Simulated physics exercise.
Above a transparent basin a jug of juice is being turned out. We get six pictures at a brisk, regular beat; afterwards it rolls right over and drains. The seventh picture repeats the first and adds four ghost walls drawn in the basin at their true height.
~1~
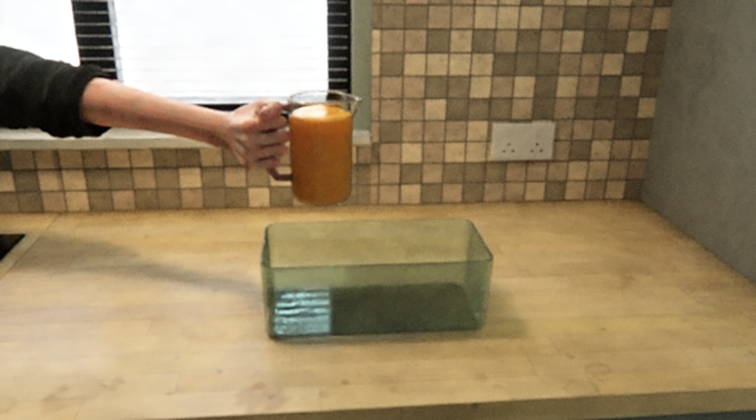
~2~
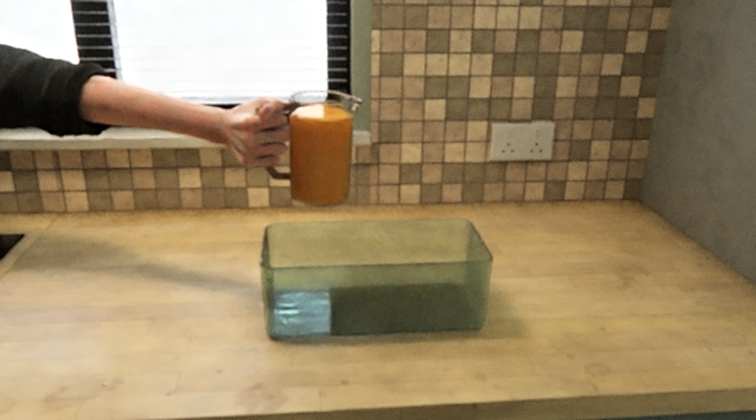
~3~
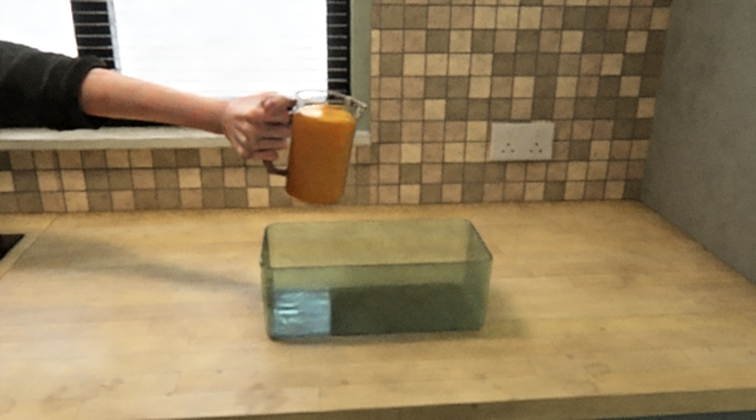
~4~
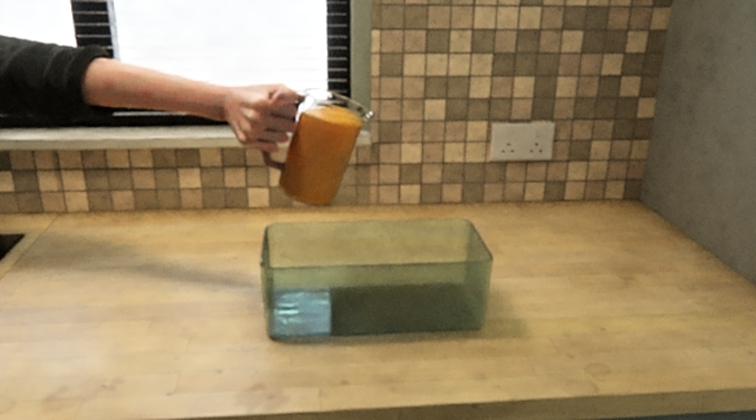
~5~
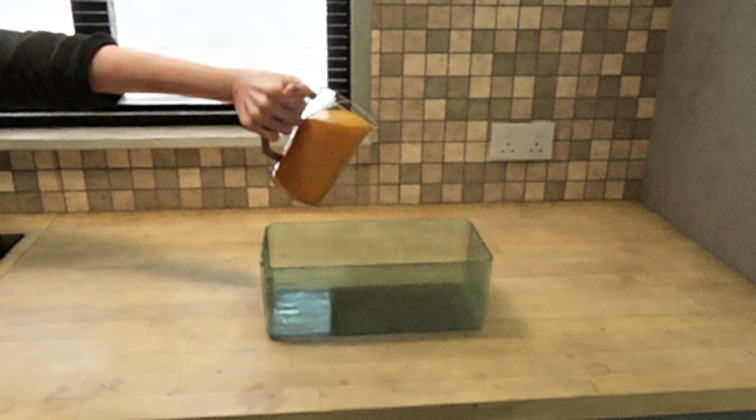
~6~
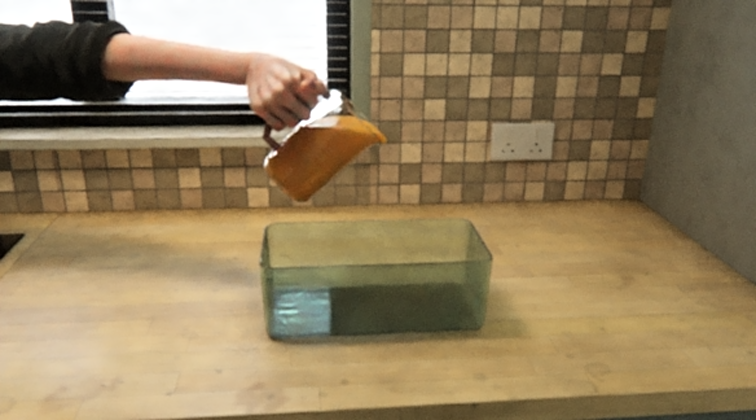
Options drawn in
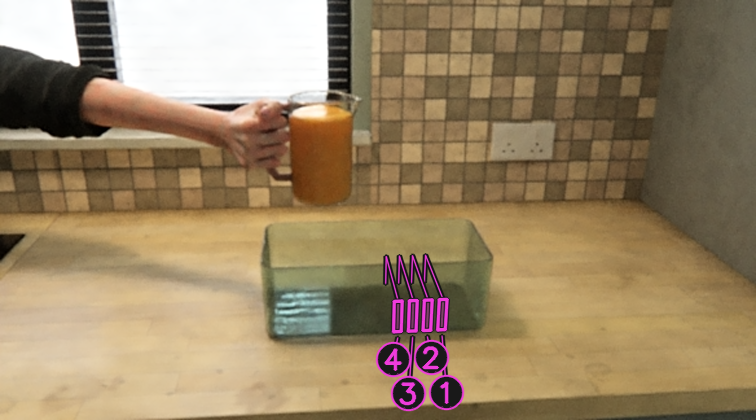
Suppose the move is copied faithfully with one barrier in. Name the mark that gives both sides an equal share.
I would pick place 2.
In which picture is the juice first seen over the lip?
Picture 6.
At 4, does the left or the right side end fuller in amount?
More ends on the right.
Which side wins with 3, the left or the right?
More ends on the right.
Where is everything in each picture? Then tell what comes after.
In the first frame, upright, lip at (360, 99); basin from (266, 335) to (485, 326); nothing has left yet.
In the second frame, tipped about 2°, lip at (361, 101); nothing has left yet.
In the third frame, tipped about 9°, lip at (366, 106); nothing has left yet.
In the fourth frame, tipped about 18°, lip at (373, 114); nothing has left yet.
In the fifth frame, tipped about 31°, lip at (379, 126); nothing has left yet.
In the sixth frame, tipped about 46°, lip at (382, 141); juice is over the lip, down to (382, 141).
In magenta, 1 at (442, 335); 2 at (427, 336); 3 at (412, 337); 4 at (397, 337).
If 1 is chosen, about 88 % ends left of the wall and 9 % right of it; 3 % is lost outside.
If 2 is chosen, about 52 % ends left of the wall and 45 % right of it; 3 % is lost outside.
If 3 is chosen, about 11 % ends left of the wall and 87 % right of it.
If 4 is chosen, about 4 % ends left of the wall and 94 % right of it.
